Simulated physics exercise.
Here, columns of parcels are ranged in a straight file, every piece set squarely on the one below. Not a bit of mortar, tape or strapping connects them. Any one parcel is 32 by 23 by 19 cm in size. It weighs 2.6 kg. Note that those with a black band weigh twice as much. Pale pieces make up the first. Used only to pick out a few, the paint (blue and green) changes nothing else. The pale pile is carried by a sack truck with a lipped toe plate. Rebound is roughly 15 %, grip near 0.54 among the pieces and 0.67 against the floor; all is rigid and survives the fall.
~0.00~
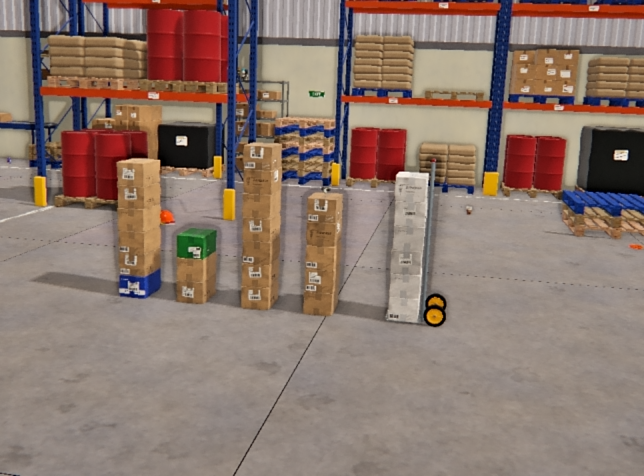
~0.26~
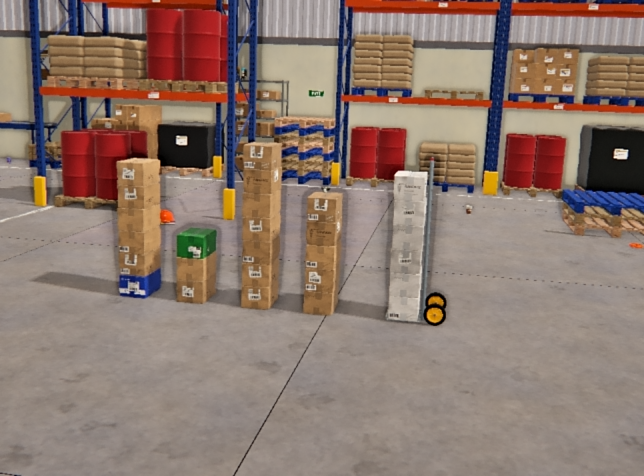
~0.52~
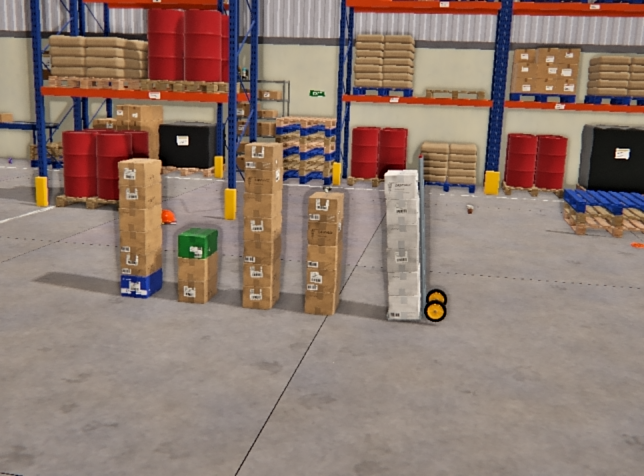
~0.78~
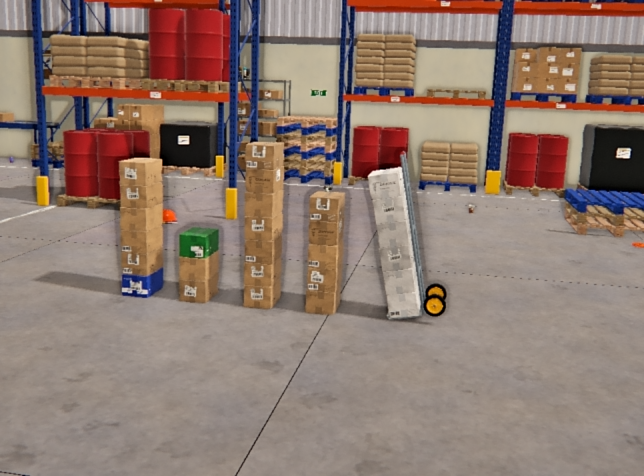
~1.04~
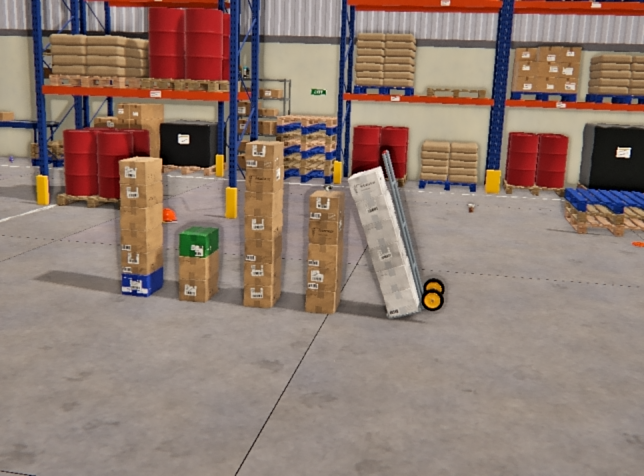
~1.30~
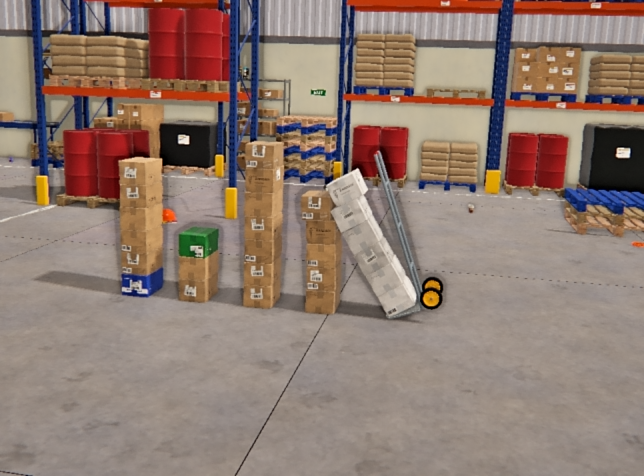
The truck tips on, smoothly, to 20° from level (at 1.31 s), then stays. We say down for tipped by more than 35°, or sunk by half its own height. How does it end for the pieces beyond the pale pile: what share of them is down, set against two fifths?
The share down ends over two fifths.
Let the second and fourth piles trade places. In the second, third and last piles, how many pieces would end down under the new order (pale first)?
Down tally in the new order: Second = 0, third = 0, last = 0.
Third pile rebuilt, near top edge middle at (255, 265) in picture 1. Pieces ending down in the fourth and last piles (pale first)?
You'd get fourth 0 and last 0.
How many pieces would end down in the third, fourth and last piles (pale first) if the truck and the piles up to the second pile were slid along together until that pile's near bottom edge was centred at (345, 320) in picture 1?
That would give third 6, fourth 0 and last 4.
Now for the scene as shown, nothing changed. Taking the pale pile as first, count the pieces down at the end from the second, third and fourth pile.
From the second pile 5, from the third pile 7 and from the fourth pile 3.
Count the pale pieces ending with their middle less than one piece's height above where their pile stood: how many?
Pale pieces counted: 2.
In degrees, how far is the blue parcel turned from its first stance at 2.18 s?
Around 0° from its start.
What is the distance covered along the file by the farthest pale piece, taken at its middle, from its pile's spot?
About 120 cm.
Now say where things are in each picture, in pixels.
In the first picture (pixels give the middle of a visible side), truck frame (431, 195) 0° forward; green parcel (190, 248); blue parcel (132, 287); none of the others has stirred.
Truck frame (430, 194) 1° forward; green parcel (190, 247), in the second picture.
Truck frame (421, 191) 5° forward, top of the pale pile leaning 5°; green parcel (191, 247); none of the others has stirred, in the third picture.
Truck frame (406, 187) 11° forward, top of the pale pile leaning 11°; green parcel (192, 247); none of the others has stirred, in the fourth picture.
Truck frame (392, 186) 17° forward, top of the pale pile leaning 19°; green parcel (192, 246); none of the others has stirred, in the fifth picture.
Truck frame (385, 186) 20° forward, top of the pale pile leaning 29°; green parcel (192, 246); blue parcel (134, 286); movement in 2 of them, in the sixth picture.
After 2.18 s, 6 of the pale pile down; 3 of the 21 other parcels down.
After 3.06 s, 6 of the pale pile down; 16 of the 21 other parcels down; green parcel 33° from how it stood, 7 cm lower; blue parcel 7° from how it stood.
In the end (4.6 s), 6 of the pale pile down; 20 of the 21 other parcels down; green parcel on its side; blue parcel 17 mm from its place. That is 95 per cent. From the last view, middles, green parcel near (134, 256), blue parcel near (141, 280).
